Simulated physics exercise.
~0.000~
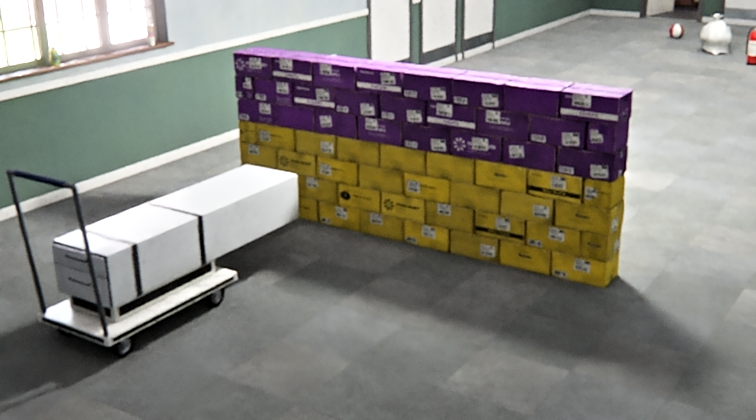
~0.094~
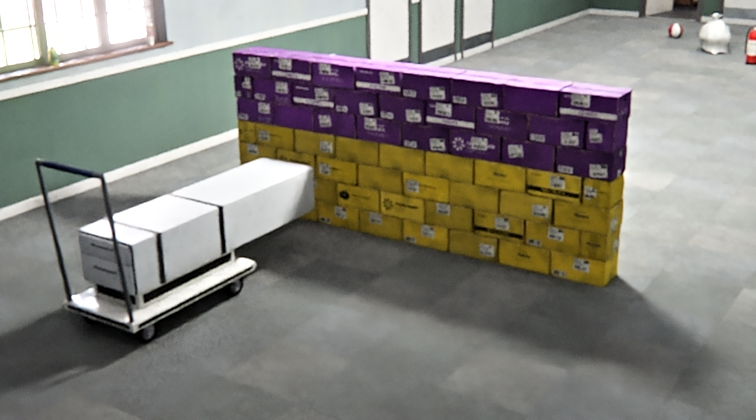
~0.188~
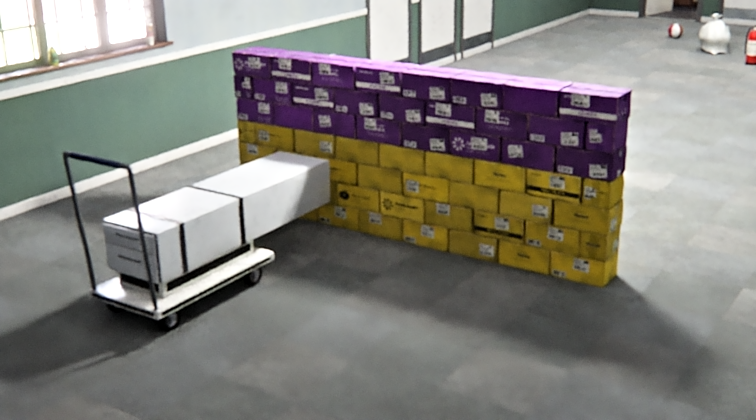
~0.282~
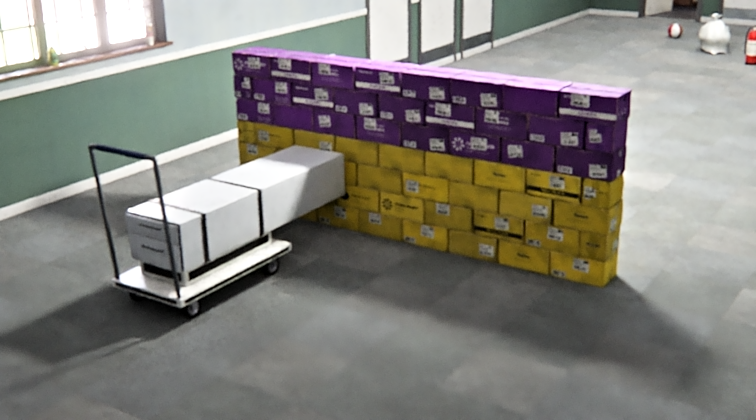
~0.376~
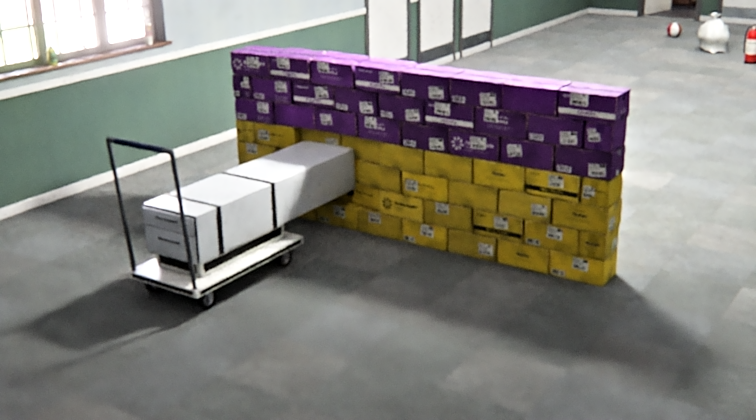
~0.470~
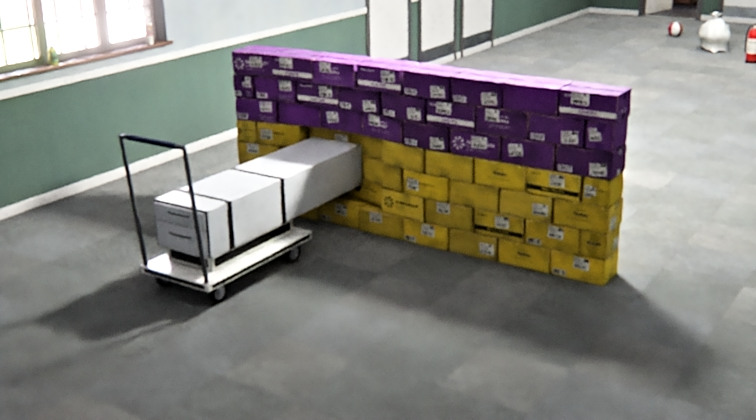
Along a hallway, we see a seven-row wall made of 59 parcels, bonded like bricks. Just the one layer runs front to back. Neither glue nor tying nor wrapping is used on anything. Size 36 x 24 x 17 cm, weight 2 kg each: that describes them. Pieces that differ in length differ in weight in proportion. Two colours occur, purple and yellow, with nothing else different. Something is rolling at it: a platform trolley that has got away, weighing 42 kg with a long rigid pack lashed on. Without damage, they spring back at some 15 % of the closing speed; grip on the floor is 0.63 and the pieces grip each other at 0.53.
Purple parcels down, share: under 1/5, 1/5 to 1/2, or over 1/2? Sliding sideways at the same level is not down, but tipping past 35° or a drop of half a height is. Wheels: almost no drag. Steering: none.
Over 1/2.
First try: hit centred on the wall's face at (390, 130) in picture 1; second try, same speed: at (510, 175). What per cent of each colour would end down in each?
Down by colour - yellow: 10%, then 20%; purple: 50%, then 60%.
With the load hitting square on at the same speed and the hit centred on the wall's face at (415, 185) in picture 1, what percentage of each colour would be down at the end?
Down at the end: Yellow 30 percent, purple 70 percent.
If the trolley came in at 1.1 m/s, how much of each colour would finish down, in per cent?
You'd end up with yellow at 0 per cent down and purple at 0 per cent.
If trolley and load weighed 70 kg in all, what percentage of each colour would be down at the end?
Result: Yellow 30 and purple 70 in a hundred.
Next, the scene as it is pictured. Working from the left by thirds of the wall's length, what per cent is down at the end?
Per cent - left 70, middle 60, right 0.
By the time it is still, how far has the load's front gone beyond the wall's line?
Something like 30 cm.
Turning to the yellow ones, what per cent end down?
Taking the yellow group, 30 in a hundred end up down.
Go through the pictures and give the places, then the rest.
In the first picture (places mark the middle of the side facing us), load (292, 190) 60 cm short of the wall; top purple parcel (334, 76); top yellow parcel (554, 187); nothing disturbed.
Load (308, 182) 42 cm short of the wall; top purple parcel (333, 76), in the second picture.
Load (324, 175) 24 cm short of the wall; top purple parcel (332, 76), in the third picture.
Load (340, 168) 6 cm short of the wall; top purple parcel (332, 76), in the fourth picture.
Load (350, 163) 8 cm into the wall's line; top purple parcel (331, 74) leaning 4°; steepest lean 4°, the parcel at (289, 69); 14 disturbed, none down, in the fifth picture.
Load (357, 159) 16 cm into the wall's line; top purple parcel (333, 74) shifted 18 mm; top yellow parcel (552, 185); 21 disturbed, none down, in the sixth picture.
After 0.80 s, load 26 cm past the wall's line, still rolling; none of the 25 purple parcels down (0 of 59 in all colours); top purple parcel leaning 5°.
After 1.30 s, load 28 cm past the wall's line, stopped; 7 of the 25 purple parcels down (13 of 59 in all colours); top purple parcel leaning 24°, 8 cm lower.
After 1.62 s, load 28 cm past the wall's line, stopped; 17 of the 25 purple parcels down (27 of 59 in all colours); top purple parcel leaning 52°, 50 cm lower.
After 2.02 s, load 28 cm past the wall's line, stopped; 17 of the 25 purple parcels down (27 of 59 in all colours); top purple parcel upside down.
At rest (3.0 s), load 28 cm past the wall's line, stopped; 17 of the 25 purple parcels down (27 of 59 in all colours); top purple parcel upside down; top yellow parcel unmoved. That is 68 per cent. As the last picture would show them, middles, top purple parcel near (462, 130), top yellow parcel near (560, 179).
